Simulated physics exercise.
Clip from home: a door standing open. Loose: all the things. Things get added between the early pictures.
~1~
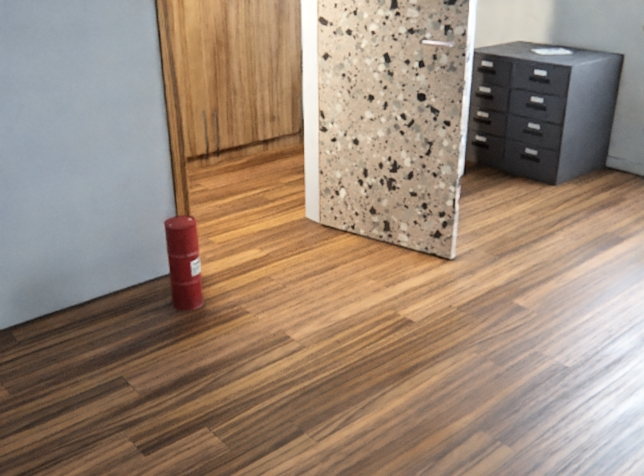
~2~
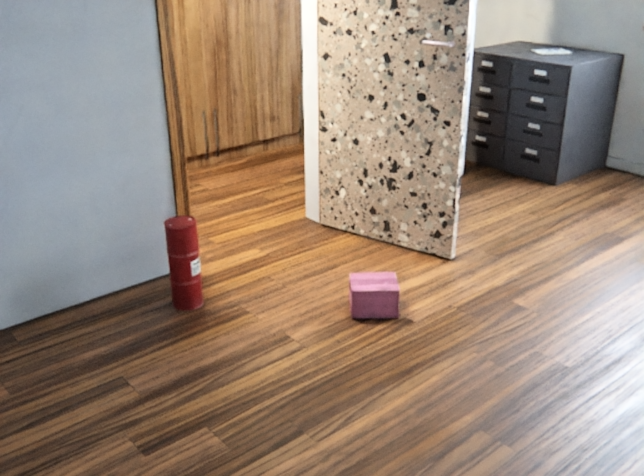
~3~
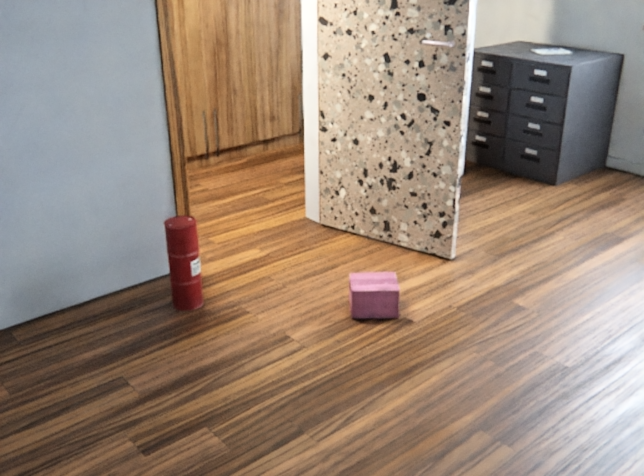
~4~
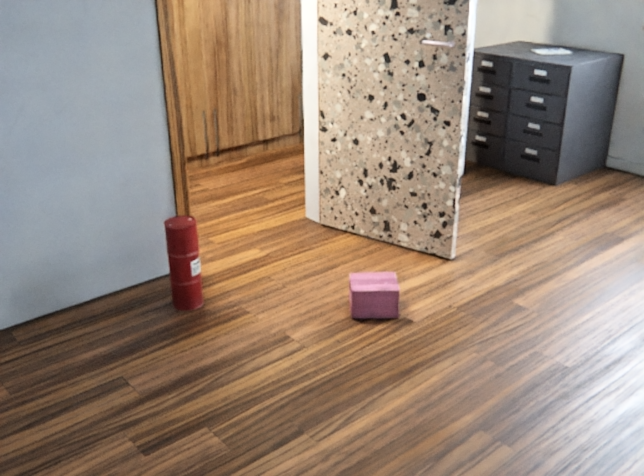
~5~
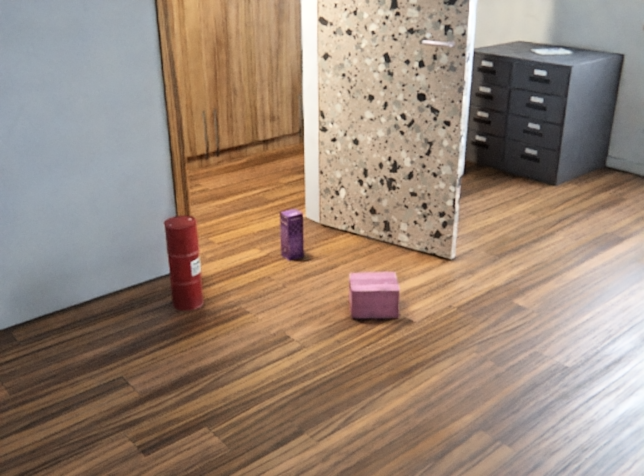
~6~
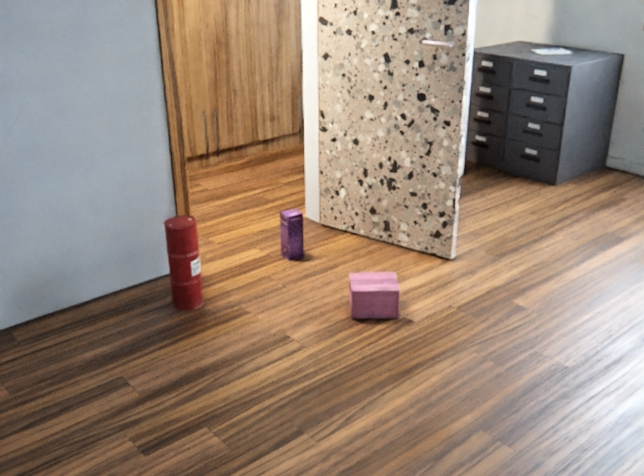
The clip shows a speckled door standing wide open and still on a wooden floor, with a red canister to its left; a pink parcel appears in front of the door, then a purple carton appears between them, farther back.
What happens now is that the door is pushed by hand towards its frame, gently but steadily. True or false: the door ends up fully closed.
True.
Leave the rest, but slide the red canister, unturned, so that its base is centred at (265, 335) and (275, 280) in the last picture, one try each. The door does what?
Try one: Swings all the way; try two: Gets held up.
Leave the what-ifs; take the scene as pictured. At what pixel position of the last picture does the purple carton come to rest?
Near (222, 228).
Then, 0.90 s on from there, door at 72°.
Then, 1.50 s on from there, door at 31°; purple carton shifted about its own width near (279, 234).
Then, 1.80 s on from there, door at 11°; purple carton shifted well along near (253, 229).
Then, 2.30 s on from there, door at 0°; purple carton turned 28° from how it was put near (233, 219).
In the end, door at 0°; toppled on the floor, purple carton; the other 2 unmoved. At the end, from the last picture's camera, purple carton near (222, 228).
